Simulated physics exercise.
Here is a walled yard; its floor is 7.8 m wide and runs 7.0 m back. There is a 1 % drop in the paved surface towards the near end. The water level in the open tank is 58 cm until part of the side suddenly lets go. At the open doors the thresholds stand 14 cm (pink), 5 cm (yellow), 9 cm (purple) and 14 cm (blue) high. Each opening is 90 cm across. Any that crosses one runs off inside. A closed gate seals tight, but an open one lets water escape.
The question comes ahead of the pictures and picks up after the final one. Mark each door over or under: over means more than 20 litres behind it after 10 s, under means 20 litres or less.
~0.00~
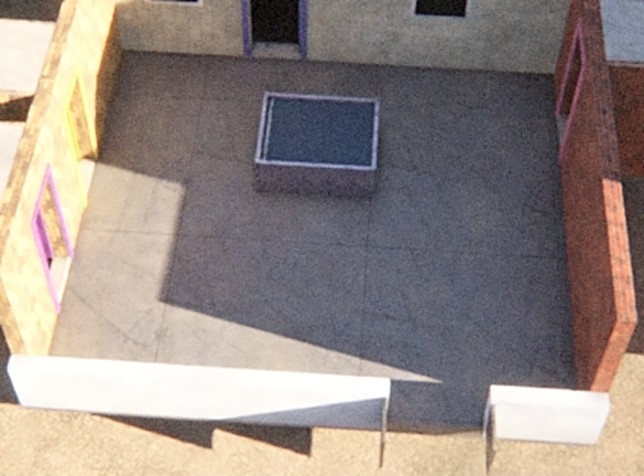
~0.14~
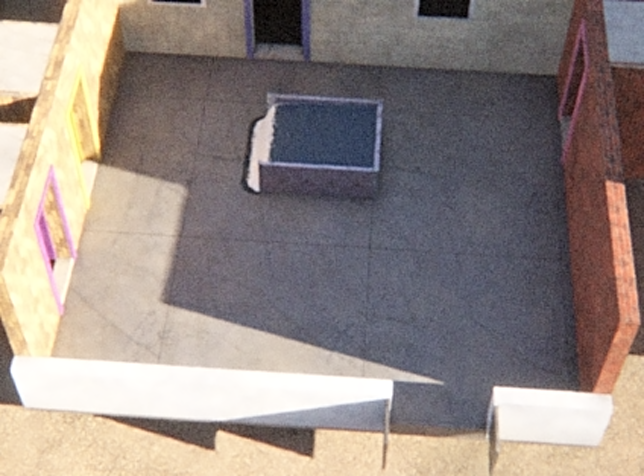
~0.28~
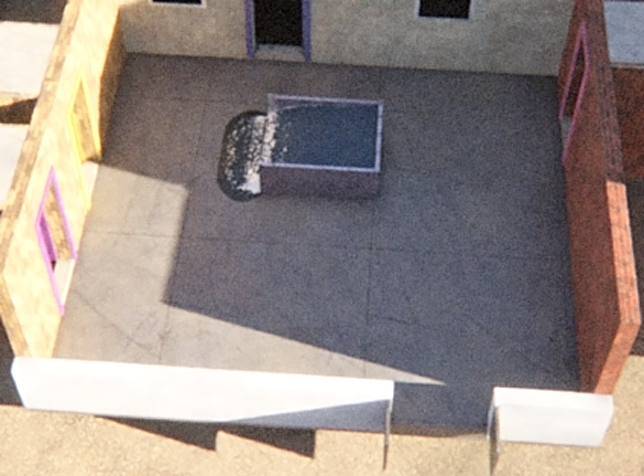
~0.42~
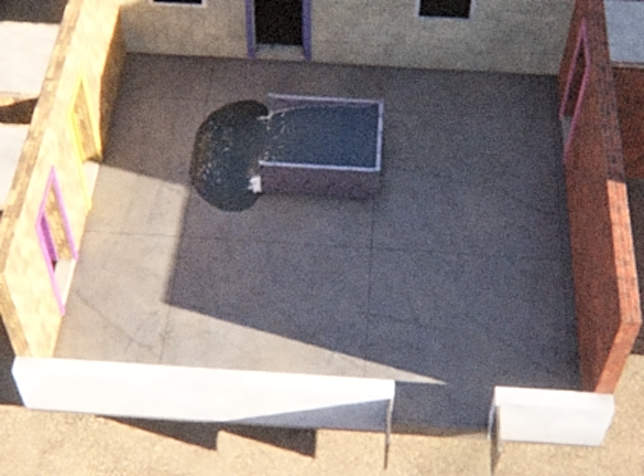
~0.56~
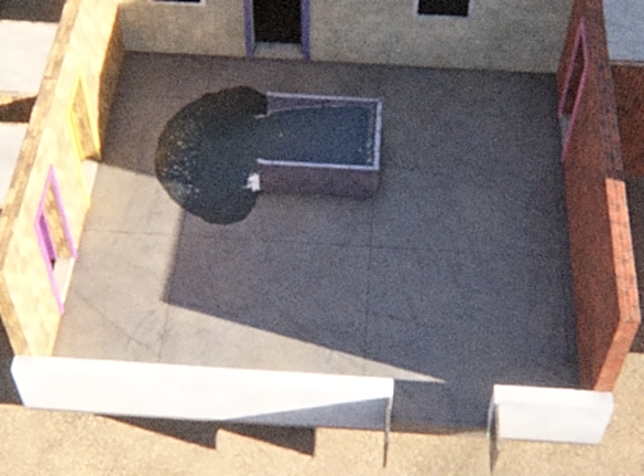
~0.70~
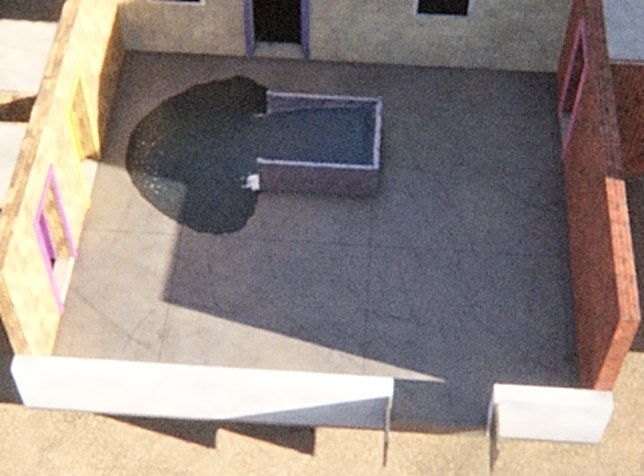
Pink door under, yellow door over, purple door under, blue door under.
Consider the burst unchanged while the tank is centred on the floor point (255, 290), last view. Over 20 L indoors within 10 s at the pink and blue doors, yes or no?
Result - pink door does not exceed it, blue door does not exceed it.
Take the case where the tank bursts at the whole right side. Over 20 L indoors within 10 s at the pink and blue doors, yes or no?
Result: Pink limit passed, blue limit not passed.
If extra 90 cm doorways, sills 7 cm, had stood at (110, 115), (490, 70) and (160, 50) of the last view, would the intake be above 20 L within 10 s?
So, in the order given, it's beyond the mark, then shy of the mark, then beyond the mark.
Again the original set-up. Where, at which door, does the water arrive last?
The final one is the pink door.
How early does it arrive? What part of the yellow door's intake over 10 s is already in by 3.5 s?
I'd say close to 80 percent.
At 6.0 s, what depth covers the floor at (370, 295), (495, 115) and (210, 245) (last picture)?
Roughly 0, 0 and 0 cm, in turn.
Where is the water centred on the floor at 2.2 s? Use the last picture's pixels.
(206, 149).
After 1.4 s water covers 20 % of the floor and is deepest (28 cm) near (101, 151); pink door not reached, yellow door 14 cm at the sill, 21 L in, purple door not reached, blue door not reached.
After 2.2 s water covers 25 % of the floor and is deepest (34 cm) near (125, 53); pink door not reached, yellow door 21 cm at the sill, 100 L in, purple door 8 cm at the sill, 0 L in, blue door not reached.
After 3.5 s water covers 30 % of the floor and is deepest (18 cm) near (44, 384); pink door not reached, yellow door 13 cm at the sill, 186 L in, purple door 8 cm at the sill, 1 L in, blue door 4 cm at the sill, 0 L in.
After 6.0 s water covers 50 % of the floor and is deepest (12 cm) near (44, 384); pink door not reached, yellow door 7 cm at the sill, 223 L in, purple door 5 cm at the sill, 1 L in, blue door 3 cm at the sill, 0 L in.
After 10.0 s water covers 75 % of the floor and is deepest (8 cm) near (44, 384); pink door 4 cm at the sill, 0 L in, yellow door 3 cm at the sill, 227 L in, purple door 4 cm at the sill, 1 L in, blue door 1 cm at the sill, 0 L in.
